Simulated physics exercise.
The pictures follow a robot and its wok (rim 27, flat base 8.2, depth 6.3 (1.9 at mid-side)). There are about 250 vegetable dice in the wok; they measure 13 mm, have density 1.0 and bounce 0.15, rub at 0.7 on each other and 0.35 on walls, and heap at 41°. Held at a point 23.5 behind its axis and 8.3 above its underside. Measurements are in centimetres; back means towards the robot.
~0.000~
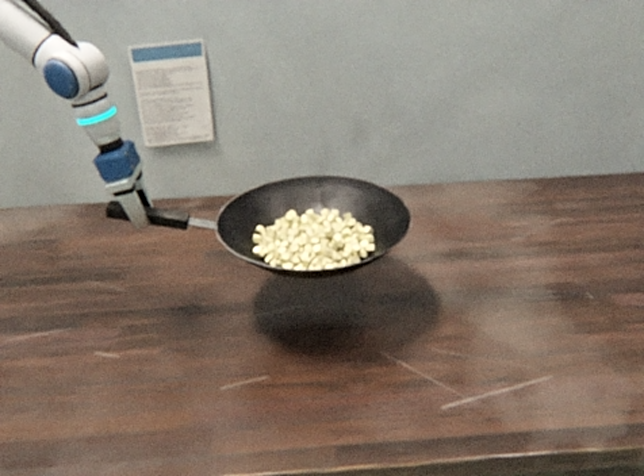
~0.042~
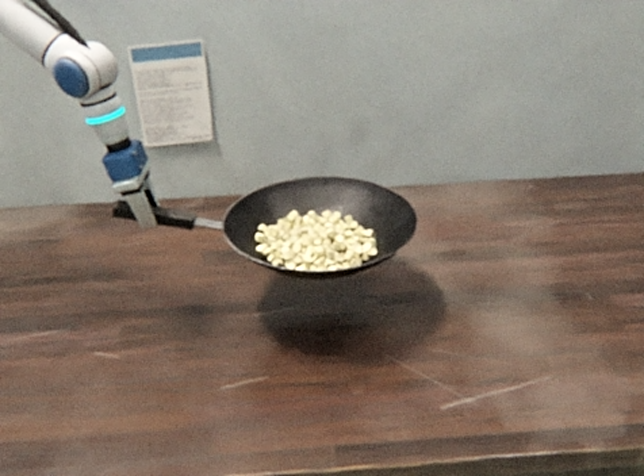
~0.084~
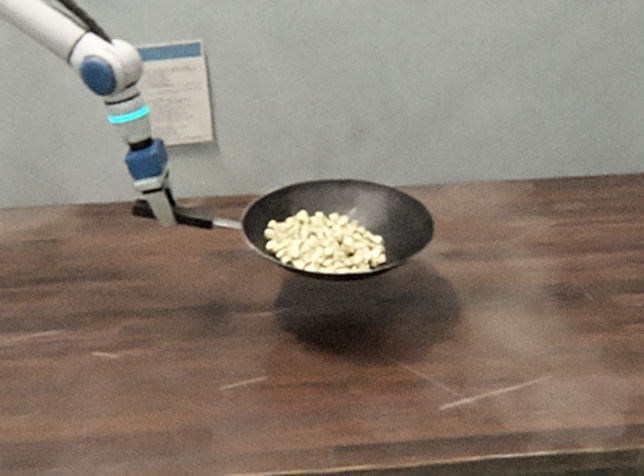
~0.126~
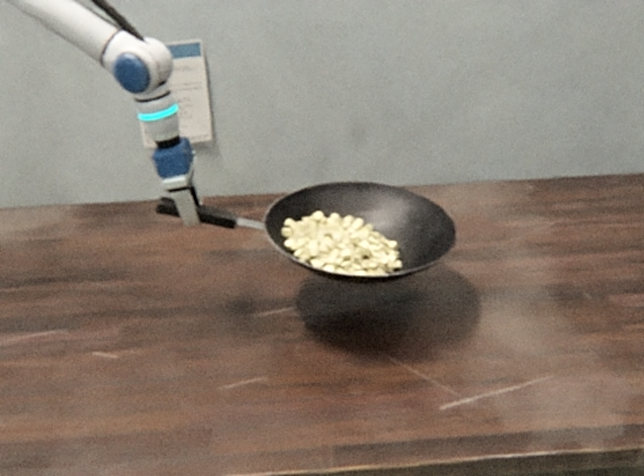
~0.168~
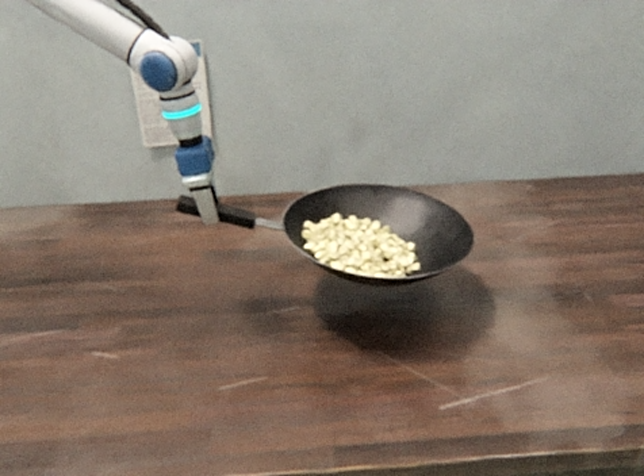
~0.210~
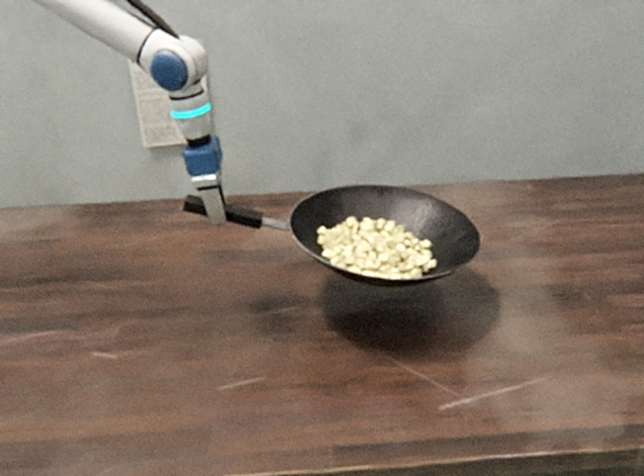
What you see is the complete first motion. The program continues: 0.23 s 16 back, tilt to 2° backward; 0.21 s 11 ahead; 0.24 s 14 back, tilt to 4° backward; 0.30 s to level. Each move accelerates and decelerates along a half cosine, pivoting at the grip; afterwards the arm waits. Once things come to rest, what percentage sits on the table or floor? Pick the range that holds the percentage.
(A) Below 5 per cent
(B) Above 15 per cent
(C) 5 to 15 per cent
Below 5 per cent (A).
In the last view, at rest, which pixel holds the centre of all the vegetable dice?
Near pixel (250, 248).
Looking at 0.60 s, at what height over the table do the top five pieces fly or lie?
Height: Some 18 cm.
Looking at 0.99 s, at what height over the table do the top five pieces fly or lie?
13 cm, roughly.
After 0.60 s, tilted 2° backward, highest piece 19 above the table; 236 in the wok, 3 on the table or floor, 7 in flight or on a rim.
After 0.99 s, tilted 3° backward, highest piece 14 above the table; 240 in the wok, 6 on the table or floor.
After 1.39 s, level, highest piece 12 above the table; 240 in the wok, 6 on the table or floor.
After 2.44 s, level, highest piece 12 above the table; 240 in the wok, 6 on the table or floor.
In the end, 240 in the wok, 6 on the table or floor. That is 2 % on the table or floor.
